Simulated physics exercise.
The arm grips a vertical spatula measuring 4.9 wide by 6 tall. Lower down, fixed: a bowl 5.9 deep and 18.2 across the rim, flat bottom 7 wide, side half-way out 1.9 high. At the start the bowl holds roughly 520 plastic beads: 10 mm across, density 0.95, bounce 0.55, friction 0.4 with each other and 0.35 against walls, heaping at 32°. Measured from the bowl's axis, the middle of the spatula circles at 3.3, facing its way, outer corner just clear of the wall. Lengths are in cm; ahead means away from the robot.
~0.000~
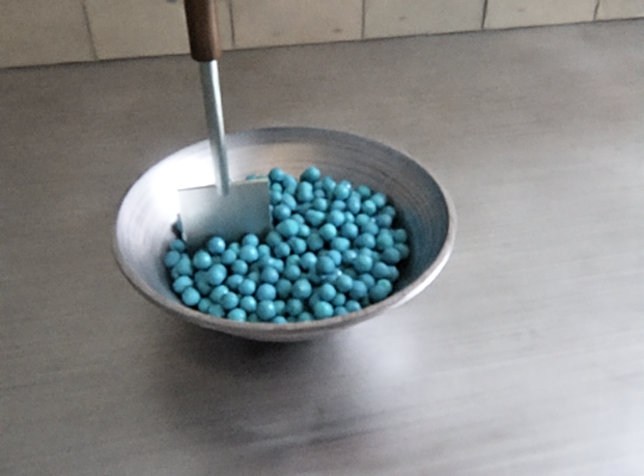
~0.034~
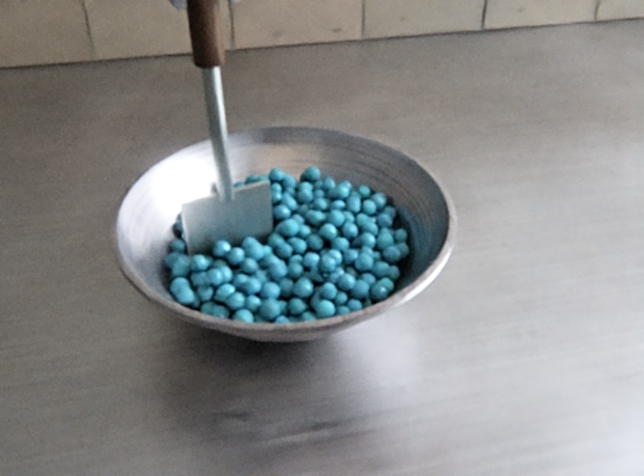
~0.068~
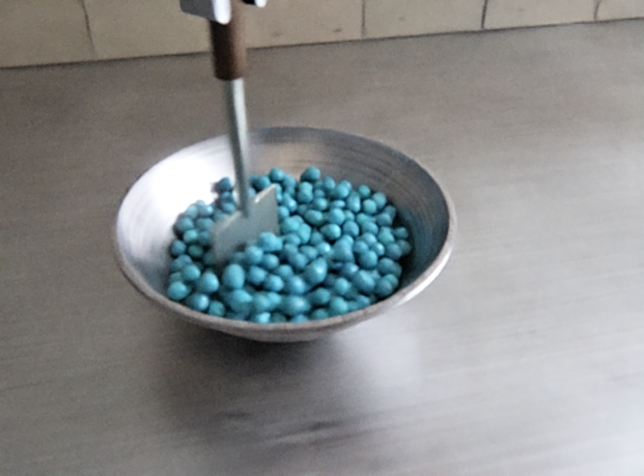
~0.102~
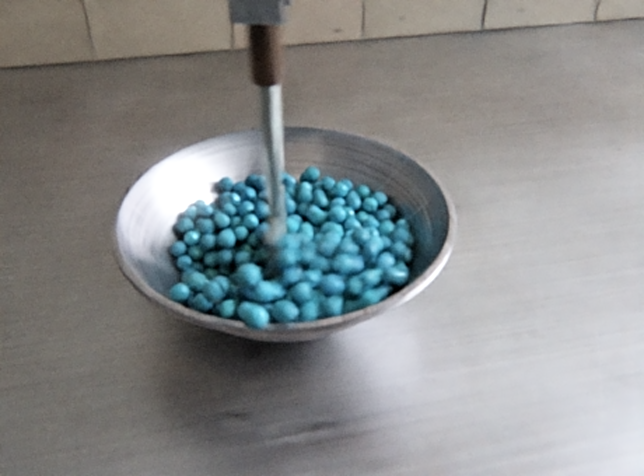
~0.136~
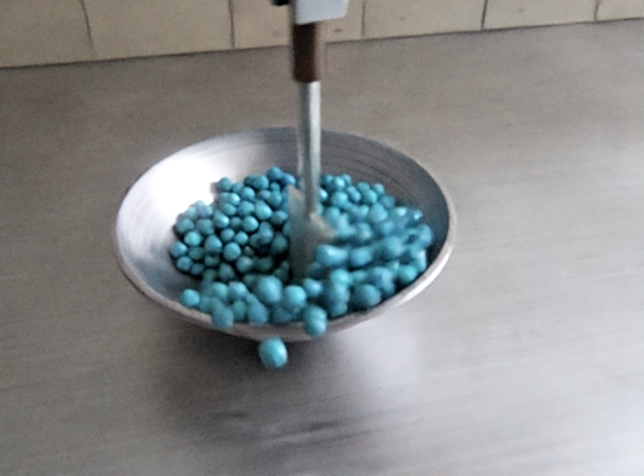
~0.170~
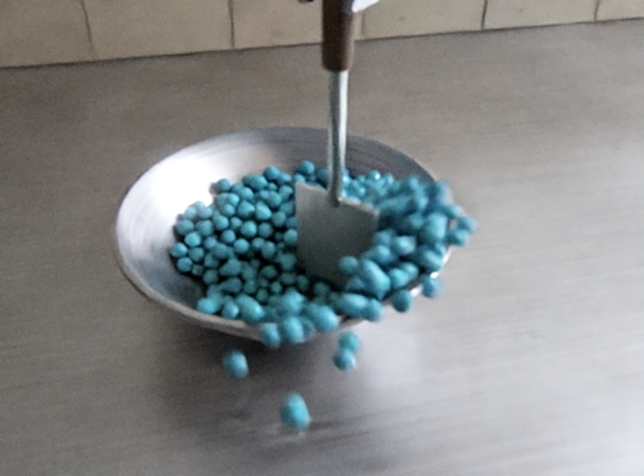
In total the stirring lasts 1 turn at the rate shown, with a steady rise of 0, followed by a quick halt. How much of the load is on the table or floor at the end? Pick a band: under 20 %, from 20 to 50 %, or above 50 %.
From 20 to 50 %.
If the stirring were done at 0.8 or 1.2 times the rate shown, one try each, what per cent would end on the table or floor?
Some 20 and 45 per cent.
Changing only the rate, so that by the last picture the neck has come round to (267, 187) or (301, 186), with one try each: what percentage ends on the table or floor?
Near 10 in a hundred for the first and near 15 in a hundred for the second.
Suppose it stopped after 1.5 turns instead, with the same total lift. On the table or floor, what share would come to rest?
Then roughly 35 percent.
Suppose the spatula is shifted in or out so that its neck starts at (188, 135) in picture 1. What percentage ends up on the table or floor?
It comes to around 30 percent.
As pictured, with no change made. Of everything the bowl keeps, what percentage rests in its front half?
Near 60 per cent of what stays in the bowl.
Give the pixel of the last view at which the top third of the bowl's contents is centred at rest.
It is centred near (230, 276).
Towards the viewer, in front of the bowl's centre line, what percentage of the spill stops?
It comes out near 40 percent.
After 0.26 s, 218° round, highest piece 10 above the table; 457 in the bowl, 24 on the table or floor, 43 in flight or on the tool.
After 0.35 s, 301° round, highest piece 9 above the table; 406 in the bowl, 65 on the table or floor, 53 in flight or on the tool.
After 0.60 s, 0° round, highest piece 6 above the table; 356 in the bowl, 166 on the table or floor, 2 in flight or on the tool.
After 1.30 s, 0° round, highest piece 6 above the table; 356 in the bowl, 168 on the table or floor.
In the end, 356 in the bowl, 168 on the table or floor. That is 32 % on the table or floor.
